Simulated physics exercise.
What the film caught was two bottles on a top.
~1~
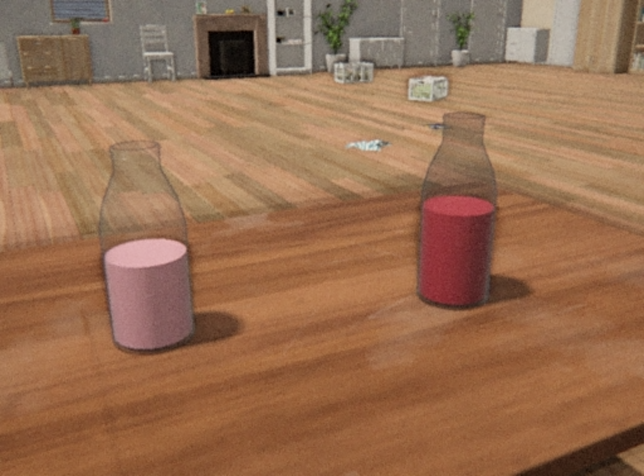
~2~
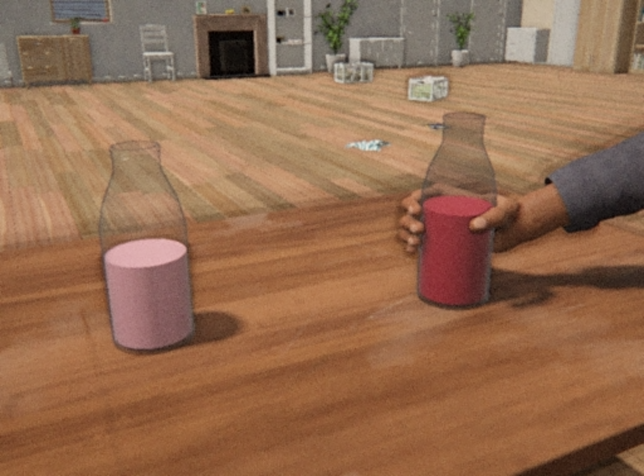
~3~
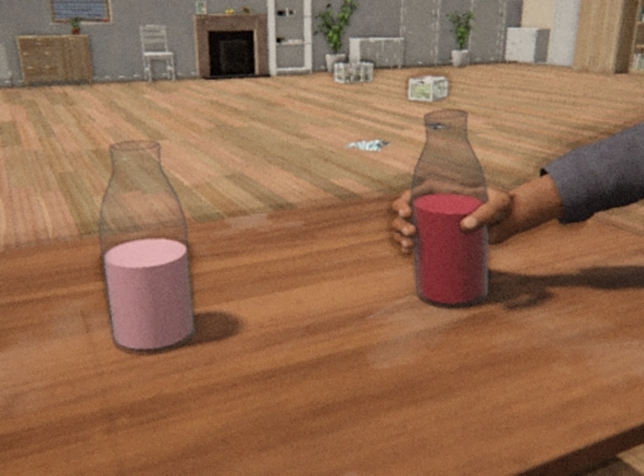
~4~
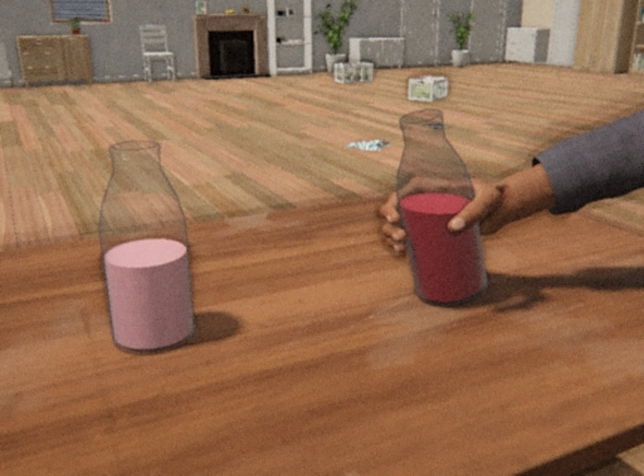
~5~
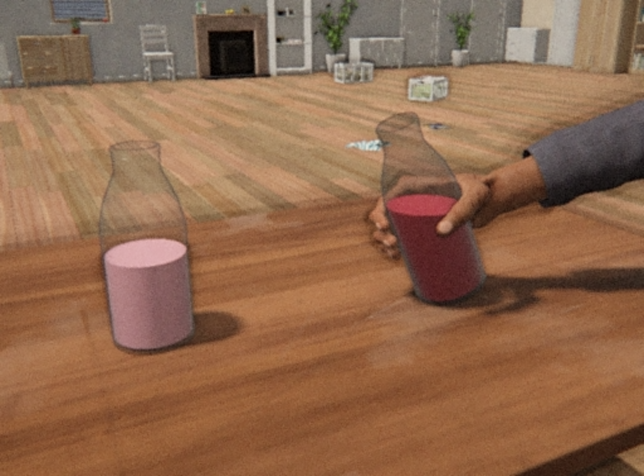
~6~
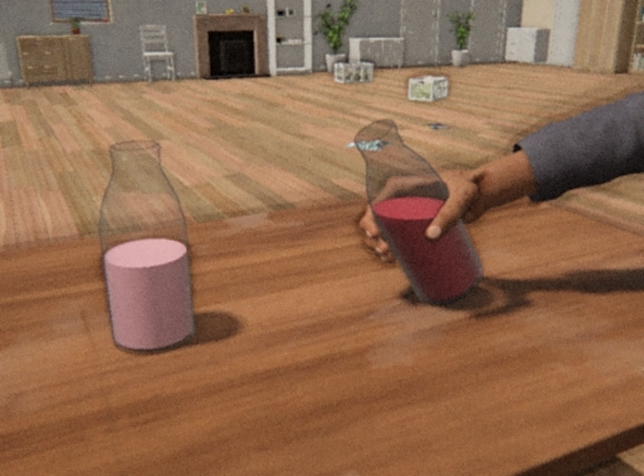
At first, two open glass bottles stand upright on a wooden table, the left holding pale pink liquid and the right deep red. A hand reaches in from the right and grips the red one, then tilts it steadily leftward toward the pink bottle, which stays still.
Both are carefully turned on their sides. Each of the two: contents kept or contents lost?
Left: Lost, right: Lost.
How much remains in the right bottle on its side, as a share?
About 35 percent.
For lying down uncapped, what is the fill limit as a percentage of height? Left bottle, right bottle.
Fill limits, in order: Roughly 16 % and 16 %.
Shortly, the right bottle is nearly down; right bottle, no leak.
Then, the right bottle lies flat; right bottle, it leaks.
At the finish, both lie flat; right bottle, it leaks; left bottle, it leaks.
